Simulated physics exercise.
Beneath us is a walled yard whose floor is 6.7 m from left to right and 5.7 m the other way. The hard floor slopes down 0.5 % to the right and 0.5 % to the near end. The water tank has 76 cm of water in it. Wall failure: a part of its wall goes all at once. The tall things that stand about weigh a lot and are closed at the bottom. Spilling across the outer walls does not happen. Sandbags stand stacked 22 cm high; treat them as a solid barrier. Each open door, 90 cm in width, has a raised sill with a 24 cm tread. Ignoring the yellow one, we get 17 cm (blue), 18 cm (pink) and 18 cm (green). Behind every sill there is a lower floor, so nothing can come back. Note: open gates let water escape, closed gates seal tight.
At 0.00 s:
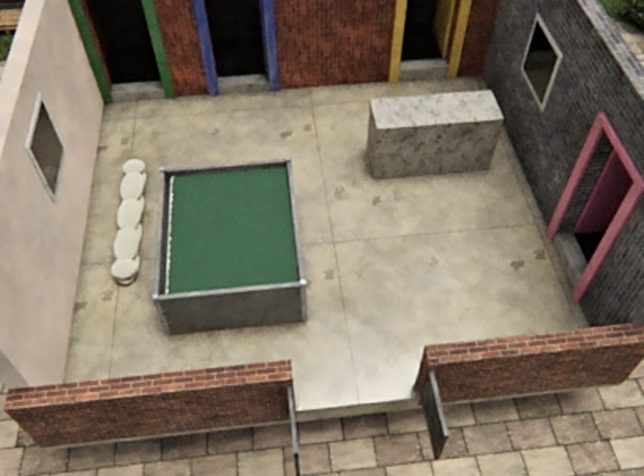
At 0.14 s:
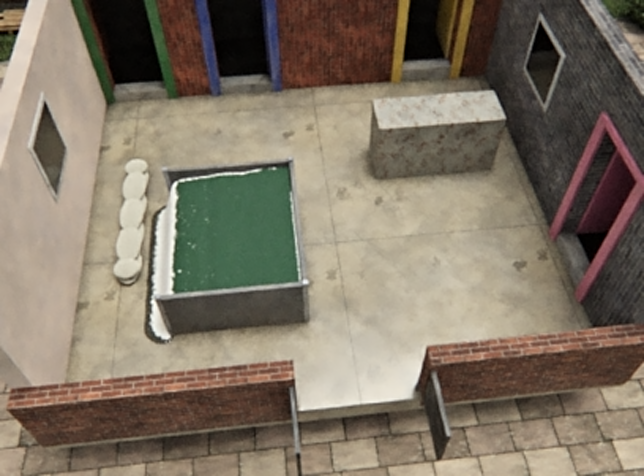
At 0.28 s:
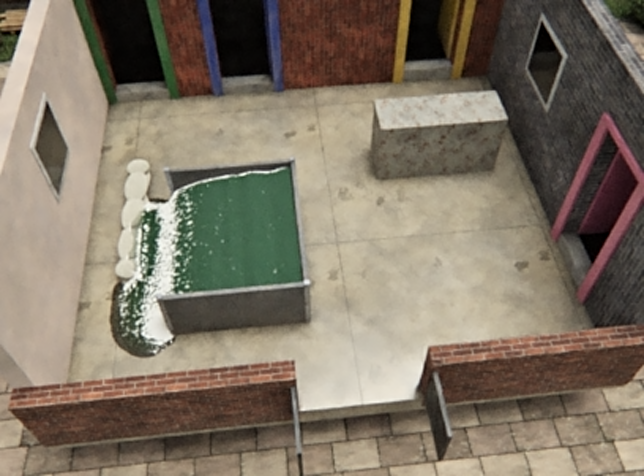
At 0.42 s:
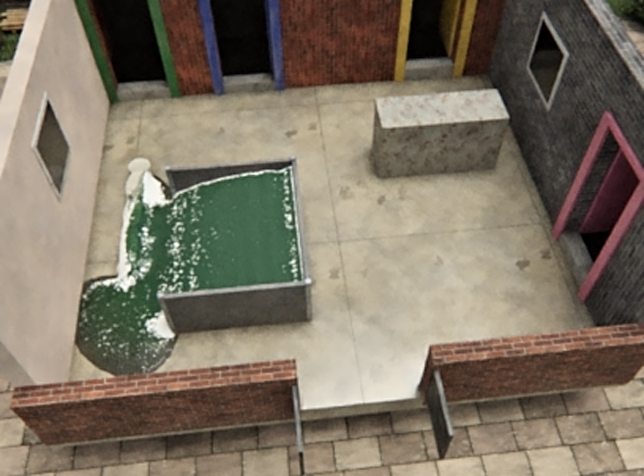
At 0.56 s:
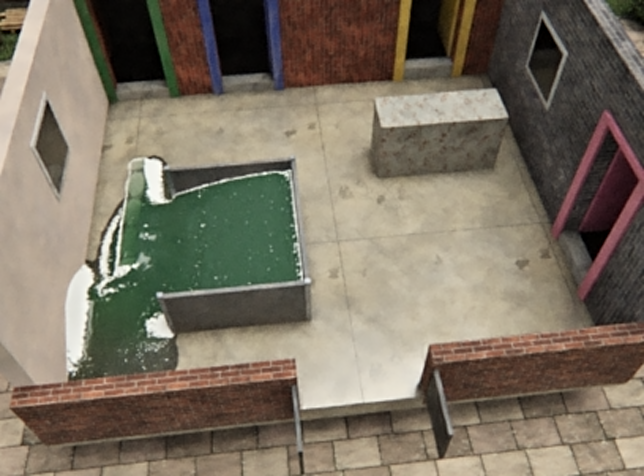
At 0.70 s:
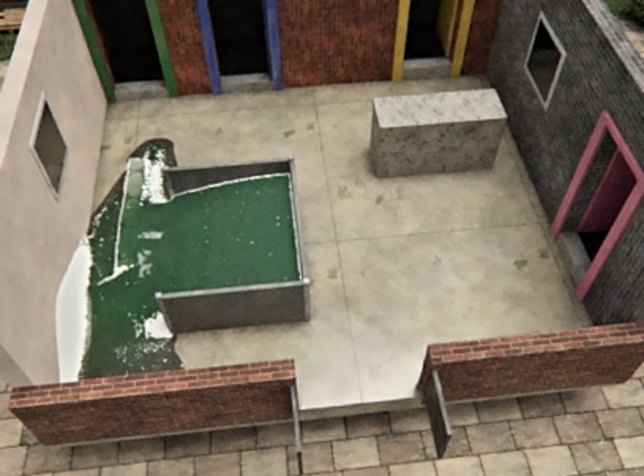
At the start, green water lies still in a grey walled tank beside a row of pale sandbags in a brick-edged yard. The tank's left wall gives way and foaming water pours out over the floor, surging around the sandbags to the left wall, then spreading toward the front and back.
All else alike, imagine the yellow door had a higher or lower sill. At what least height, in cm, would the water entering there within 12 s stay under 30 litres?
At about 8 cm.
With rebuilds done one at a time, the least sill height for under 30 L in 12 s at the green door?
Door green, min height approx. 21 cm.
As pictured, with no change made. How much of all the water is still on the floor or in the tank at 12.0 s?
Around 92 percent is still there.
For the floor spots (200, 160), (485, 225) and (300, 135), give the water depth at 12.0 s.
Some 3, 7 and 8 cm.
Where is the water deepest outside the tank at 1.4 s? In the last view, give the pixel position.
Around (63, 415).
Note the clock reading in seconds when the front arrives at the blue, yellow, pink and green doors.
Reading them off: Blue 1.6 s, then yellow 3.4 s, then pink 3.2 s, then green 1.2 s.
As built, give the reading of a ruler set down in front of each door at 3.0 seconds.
Depths in cm: Blue 13, yellow 0, pink 0, green 25.
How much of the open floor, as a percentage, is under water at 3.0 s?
50 %.
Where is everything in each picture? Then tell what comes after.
The first picture shows still water, 76 cm deep, in the water tank at (228, 227); the yellow door at (429, 30) is dry.
In the second picture, the front is at (153, 332), 0.3 m from the gap at (173, 256); 0.5 m2 of floor is wet, 76 cm left at the back.
In the third picture, water pours out at (175, 258) and has run 0.7 m, to (118, 328); about 21 cm deep outside, 74 cm at the back.
In the fourth picture, the front is at (77, 326), 1.3 m from the gap at (176, 257); 2.6 m2 of floor is wet, 68 cm left at the back.
In the fifth picture, water pours out at (176, 258) and has run 1.4 m, to (69, 382); about 13 cm deep outside, 65 cm at the back.
In the sixth picture, the gap is at (174, 258), the front 1.6 m out at a hidden place; the back of the water tank holds 62 cm; the yellow door at (433, 29), 5.6 m from the gap, is still 4.7 m from the nearest water.
After 1.4 s water covers 25 % of the floor, deepest (66 cm) near (63, 415); it has not reached the yellow door.
After 3.0 s water covers 50 % of the floor, deepest (29 cm) near (107, 105); it has not reached the yellow door.
After 12.0 s water covers 95 % of the floor, deepest (10 cm) near (550, 364); 8 cm at the yellow door, 0 litres in over its 24 cm sill.
At the yellow door as built, the water arrived by 3.4 s and peaked near 14 cm at 7.4 s.
Run again over the same 12 s with other heights there, 45 litres in over 7 cm, 15 litres over 9.5 cm. The limit of 30 litres is kept from about 8 cm up.
